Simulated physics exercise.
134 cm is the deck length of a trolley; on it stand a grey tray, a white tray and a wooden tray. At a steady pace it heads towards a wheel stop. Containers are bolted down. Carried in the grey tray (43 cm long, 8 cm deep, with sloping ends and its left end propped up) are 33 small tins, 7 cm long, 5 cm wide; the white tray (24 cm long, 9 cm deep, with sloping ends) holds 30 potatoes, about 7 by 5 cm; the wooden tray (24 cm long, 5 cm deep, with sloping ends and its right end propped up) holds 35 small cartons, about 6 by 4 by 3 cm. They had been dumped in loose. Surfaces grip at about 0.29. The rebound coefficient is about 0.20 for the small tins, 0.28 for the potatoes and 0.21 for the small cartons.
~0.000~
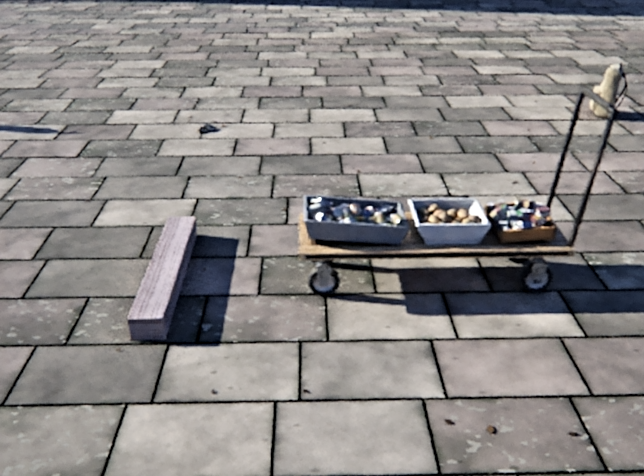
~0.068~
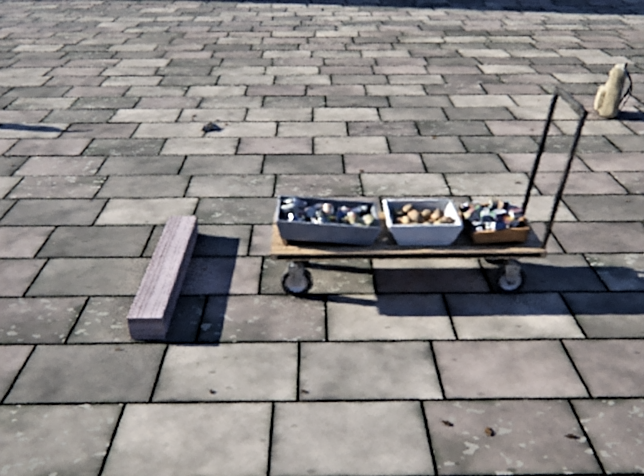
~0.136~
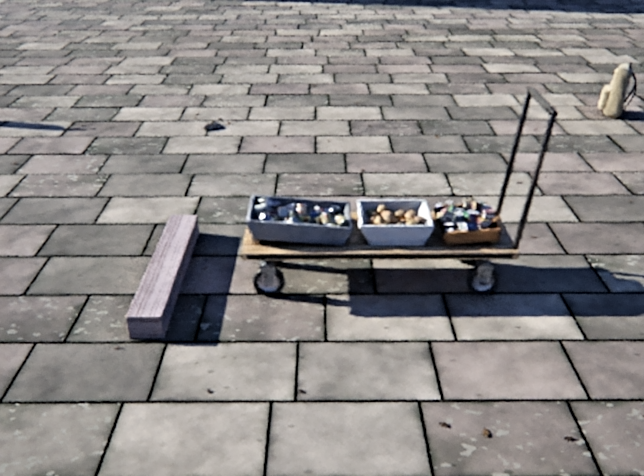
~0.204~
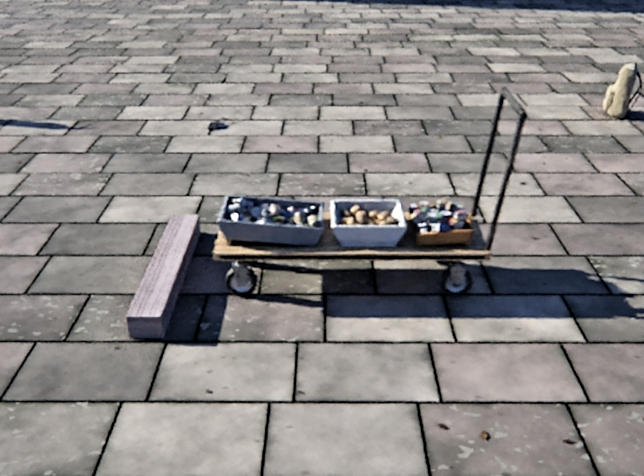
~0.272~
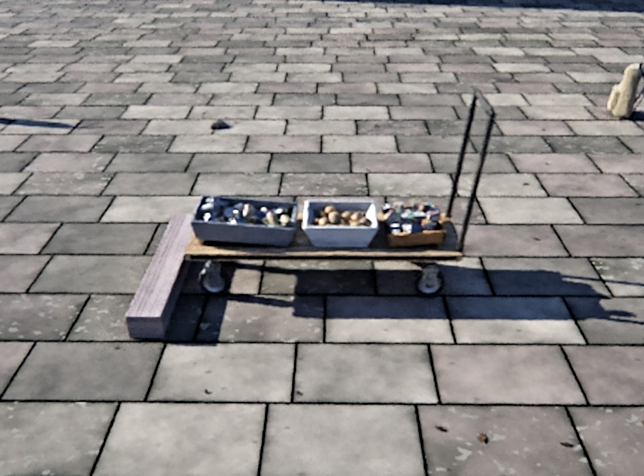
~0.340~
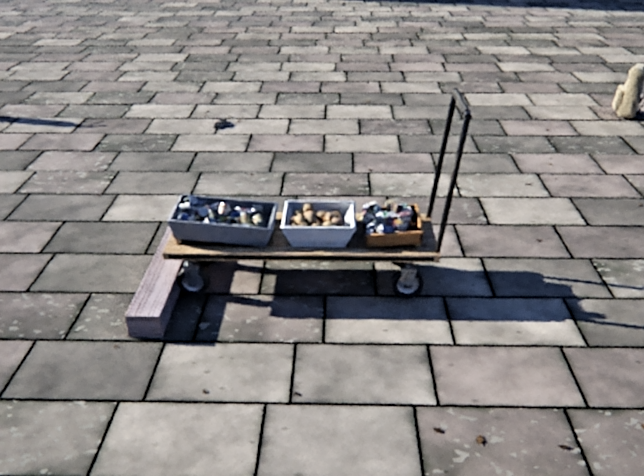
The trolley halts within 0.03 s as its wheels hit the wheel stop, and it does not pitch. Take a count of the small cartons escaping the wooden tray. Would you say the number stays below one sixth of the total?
No, it goes above one sixth.
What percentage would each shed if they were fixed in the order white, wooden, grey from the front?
Grey tray 0 %, white tray 0 %, wooden tray 30 %.
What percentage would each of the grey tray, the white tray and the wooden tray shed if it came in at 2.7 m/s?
In that case the grey tray sheds 20 per cent of its load, the white tray 20 per cent, and the wooden tray 30 per cent.
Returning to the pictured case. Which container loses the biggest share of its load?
The wooden tray is the one.
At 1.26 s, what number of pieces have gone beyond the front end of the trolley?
About 1.
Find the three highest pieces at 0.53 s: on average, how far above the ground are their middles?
Around 46 centimetres.
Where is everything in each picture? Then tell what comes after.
In the first frame (places track the rim corner closest to us here; the camera moves round a little), wooden tray (554, 226); grey tray (307, 220); 66 cm to go; all still inside.
The second frame shows wooden tray (527, 228); grey tray (278, 221); 52 cm to go.
The third frame shows wooden tray (499, 228); grey tray (249, 220); 38 cm to go.
The fourth frame shows wooden tray (471, 230); grey tray (221, 221); 25 cm to go.
The fifth frame shows wooden tray (443, 231); grey tray (192, 221); 11 cm to go.
The sixth frame shows wooden tray (421, 231); grey tray (170, 220); stopping; all still inside.
After 0.41 s, the grey tray has all 33, the white tray has all 30 and the wooden tray is down by 2 of 35.
After 0.53 s, the grey tray has all 33, the white tray is down by 1 of 30 and the wooden tray is down by 7 of 35.
After 0.76 s, the grey tray is down by 1 of 33, the white tray is down by 2 of 30 and the wooden tray is down by 11 of 35.
Outcome (at 1.26 s), the grey tray is down by 1 of 33, the white tray is down by 2 of 30 and the wooden tray is down by 11 of 35. Asked share, 11 of 35, 31 per cent.
